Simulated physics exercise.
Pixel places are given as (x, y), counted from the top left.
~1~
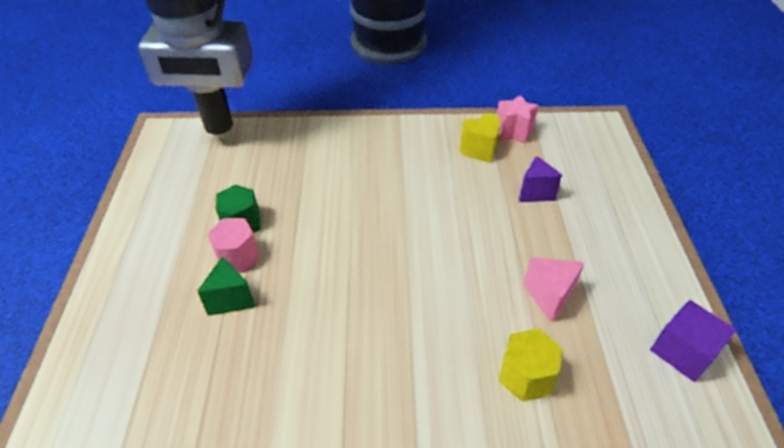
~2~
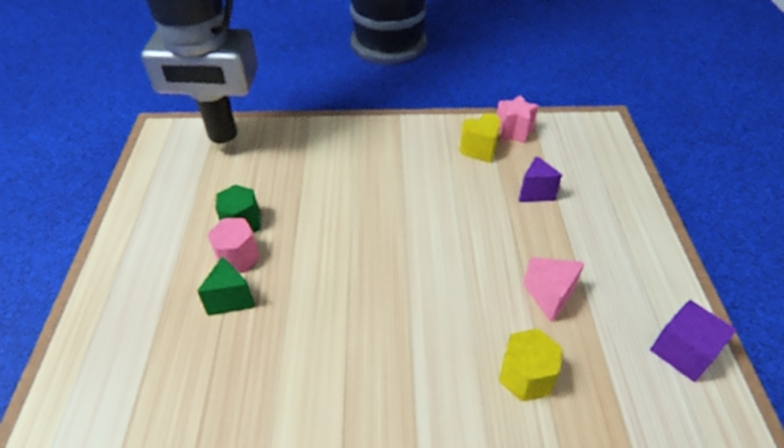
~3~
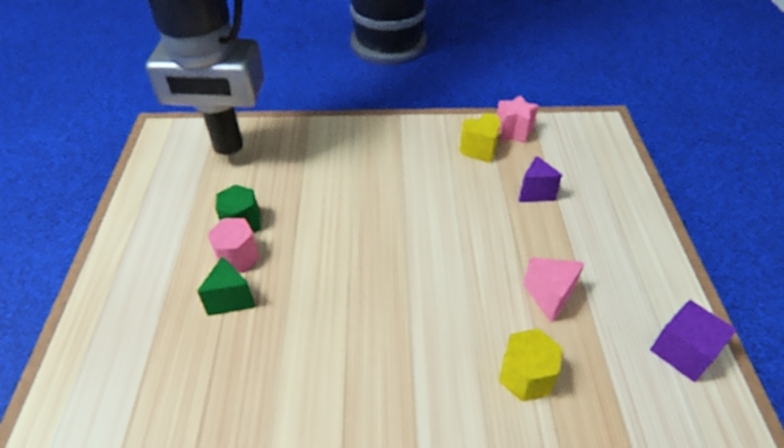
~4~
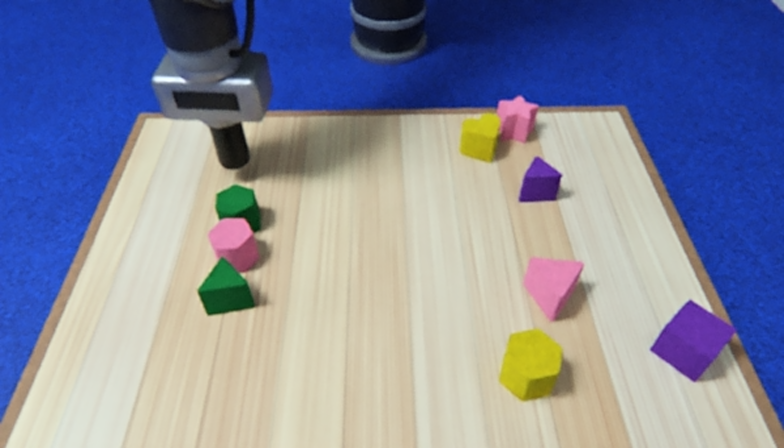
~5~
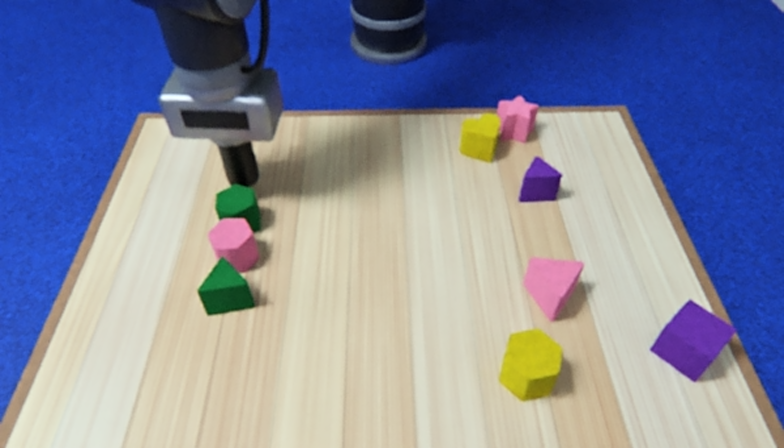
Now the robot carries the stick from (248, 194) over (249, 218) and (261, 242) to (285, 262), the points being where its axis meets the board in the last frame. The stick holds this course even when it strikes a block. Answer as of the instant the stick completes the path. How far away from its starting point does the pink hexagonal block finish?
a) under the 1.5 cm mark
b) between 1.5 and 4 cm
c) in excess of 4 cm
It's c.
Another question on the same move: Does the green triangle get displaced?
Yes, I think so.
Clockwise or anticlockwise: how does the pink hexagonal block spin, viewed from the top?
Answer: With the clock.
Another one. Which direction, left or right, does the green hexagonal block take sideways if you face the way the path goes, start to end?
Toward the right.
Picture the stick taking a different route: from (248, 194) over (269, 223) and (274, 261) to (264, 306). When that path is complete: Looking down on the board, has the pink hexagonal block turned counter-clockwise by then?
I expect so.
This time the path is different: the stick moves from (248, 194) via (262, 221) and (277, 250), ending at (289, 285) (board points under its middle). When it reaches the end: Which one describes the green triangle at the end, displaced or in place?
It moves.
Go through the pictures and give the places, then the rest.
The first frame shows stick's lower end (219, 127); green triangle (222, 276); pink hexagonal block (230, 233); green hexagonal block (235, 198).
The second frame shows stick (223, 136); blocks still.
The third frame shows stick (228, 147); blocks still.
The fourth frame shows stick (235, 161); blocks still.
The fifth frame shows stick (244, 179); green triangle (222, 276); pink hexagonal block (230, 233); green hexagonal block (235, 198).
What follows on the original path. One third of the way, stick (245, 204); green triangle (220, 288), turned 15° anticlockwise; pink hexagonal block (225, 253), turned 15° clockwise; green hexagonal block (235, 221).
Two thirds of the way, stick (257, 228); green triangle (212, 309), turned 60° anticlockwise; pink hexagonal block (214, 278), turned 40° clockwise; green hexagonal block (240, 247), turned 20° clockwise.
At the end, stick (282, 248); green triangle (208, 315), turned 60° anticlockwise; pink hexagonal block (208, 284), turned 45° clockwise; green hexagonal block (249, 261), turned 70° clockwise.
